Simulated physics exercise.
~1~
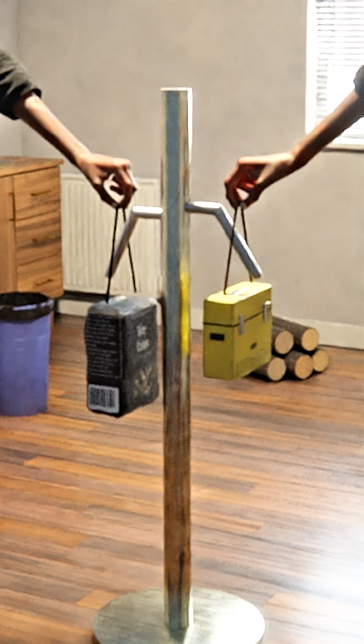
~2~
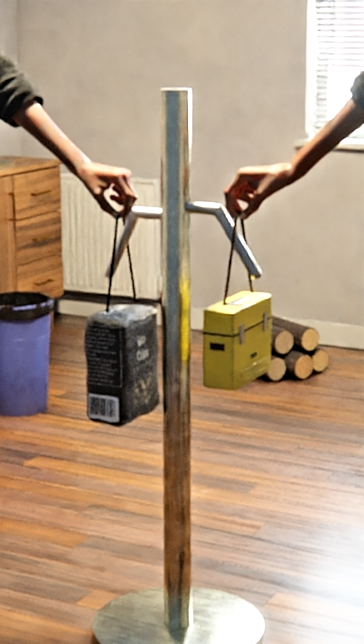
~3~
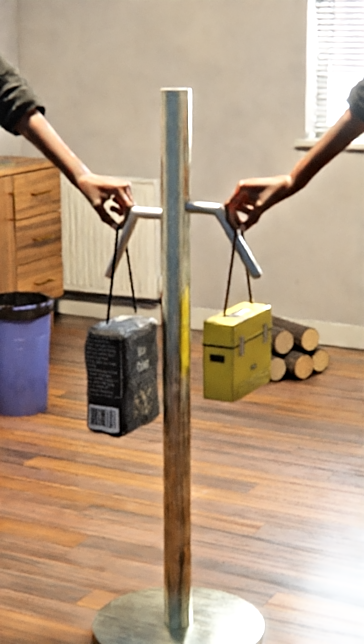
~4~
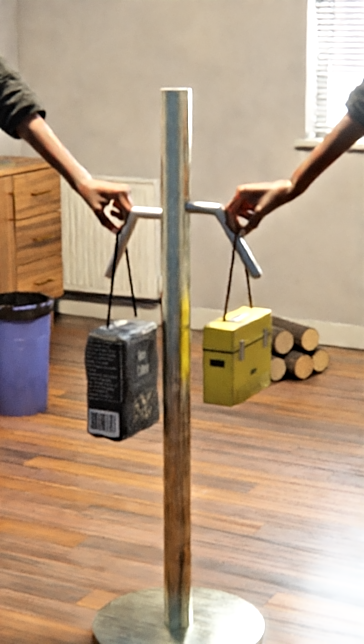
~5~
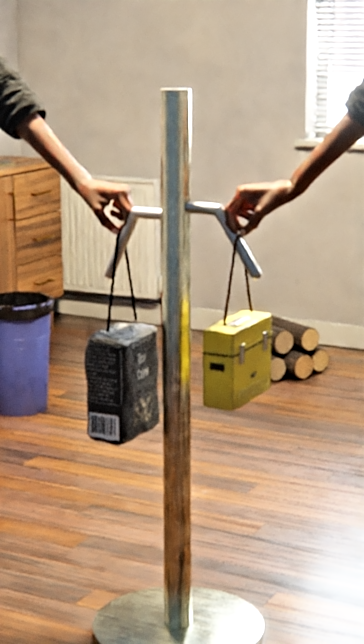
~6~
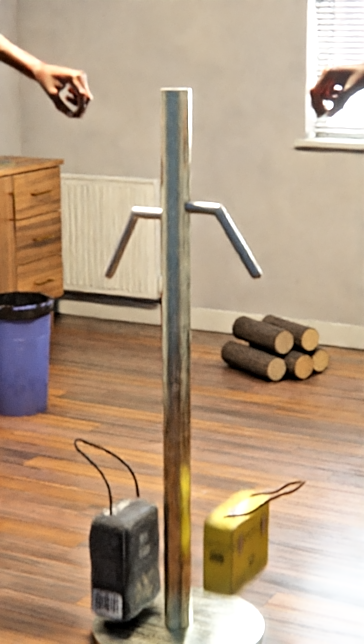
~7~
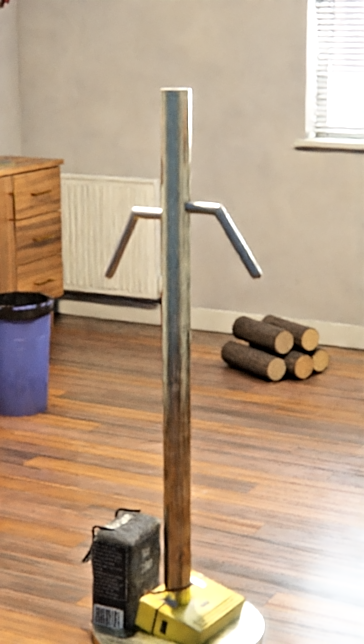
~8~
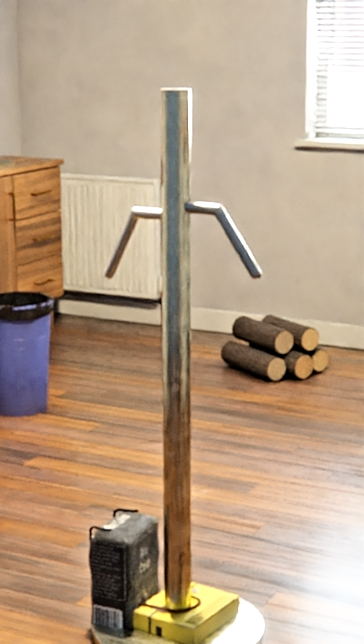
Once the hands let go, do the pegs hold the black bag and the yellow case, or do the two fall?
Neither peg holds its load. The black bag and the yellow case both drop and end up down at the foot of the post.
